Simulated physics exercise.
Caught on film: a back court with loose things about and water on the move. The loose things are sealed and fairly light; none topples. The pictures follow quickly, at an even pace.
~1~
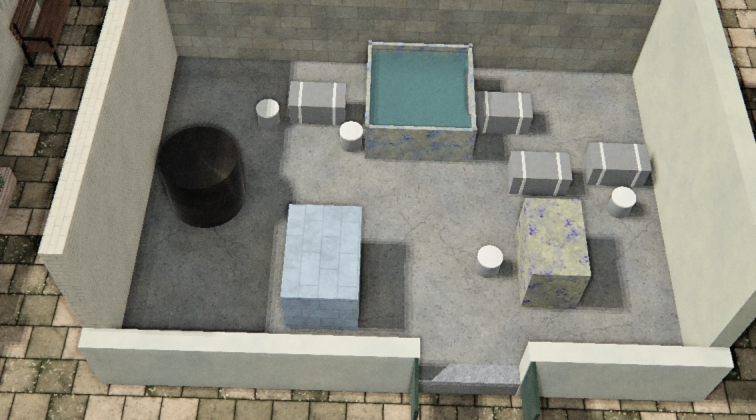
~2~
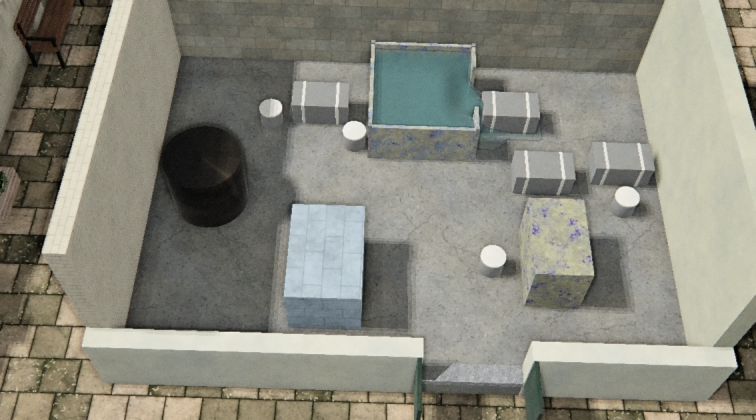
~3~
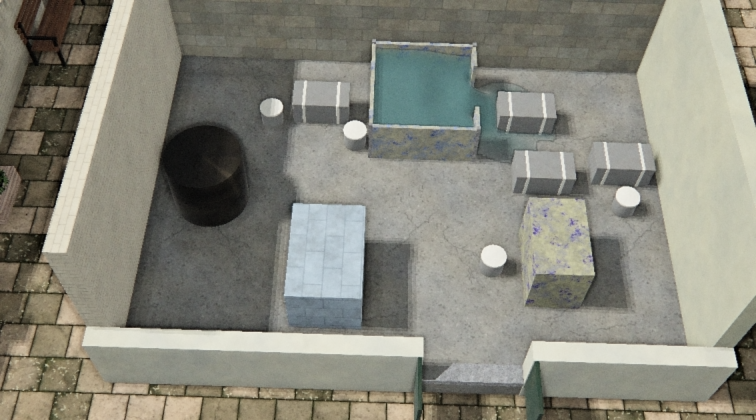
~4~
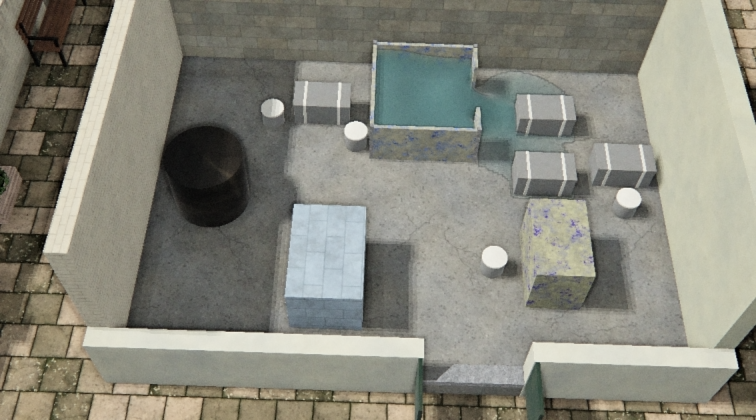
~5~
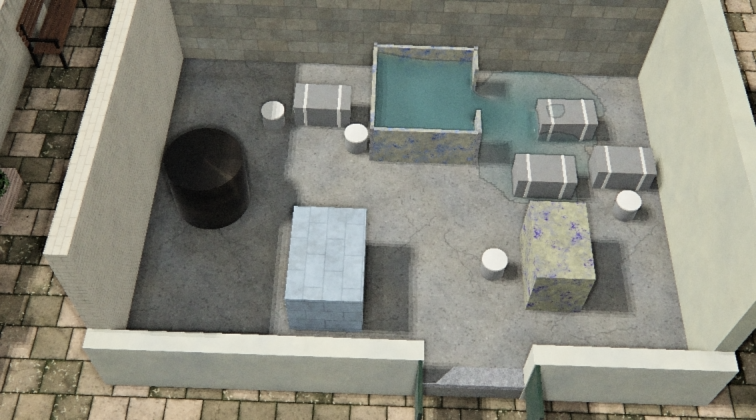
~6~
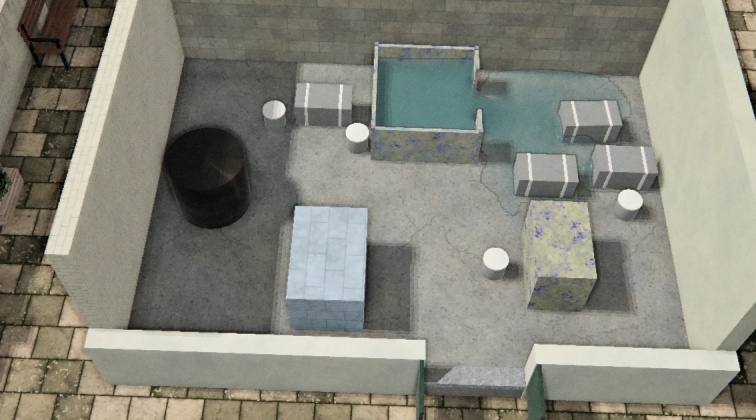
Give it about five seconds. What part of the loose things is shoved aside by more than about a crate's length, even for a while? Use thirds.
Share: One to two thirds.
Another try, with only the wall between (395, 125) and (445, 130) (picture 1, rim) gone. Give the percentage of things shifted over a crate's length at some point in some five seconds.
Close to 10 %.
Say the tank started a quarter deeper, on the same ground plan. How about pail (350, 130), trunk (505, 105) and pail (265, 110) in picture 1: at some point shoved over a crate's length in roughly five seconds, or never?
One after the other: Never so far, moved that far, no.
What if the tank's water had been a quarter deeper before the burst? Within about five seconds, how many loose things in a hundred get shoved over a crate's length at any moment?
Some 40 per cent.
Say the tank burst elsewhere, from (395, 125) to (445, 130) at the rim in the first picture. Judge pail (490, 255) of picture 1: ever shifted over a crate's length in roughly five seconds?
Verdict: Yes.
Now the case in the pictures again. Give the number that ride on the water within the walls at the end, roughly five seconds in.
The number is 2.
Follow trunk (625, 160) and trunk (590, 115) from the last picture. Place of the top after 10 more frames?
Close to (644, 198) and (624, 121).
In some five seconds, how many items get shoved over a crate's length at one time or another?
It comes to 3.
A moment on, 1 of 8 are well off their spots; 0 afloat.
Next, 3 of 8 are well off their spots; 2 afloat.
Later, 3 of 8 are well off their spots; 3 afloat.
In the end, 3 of 8 are well off their spots, and 3 have been at some point; 2 afloat.
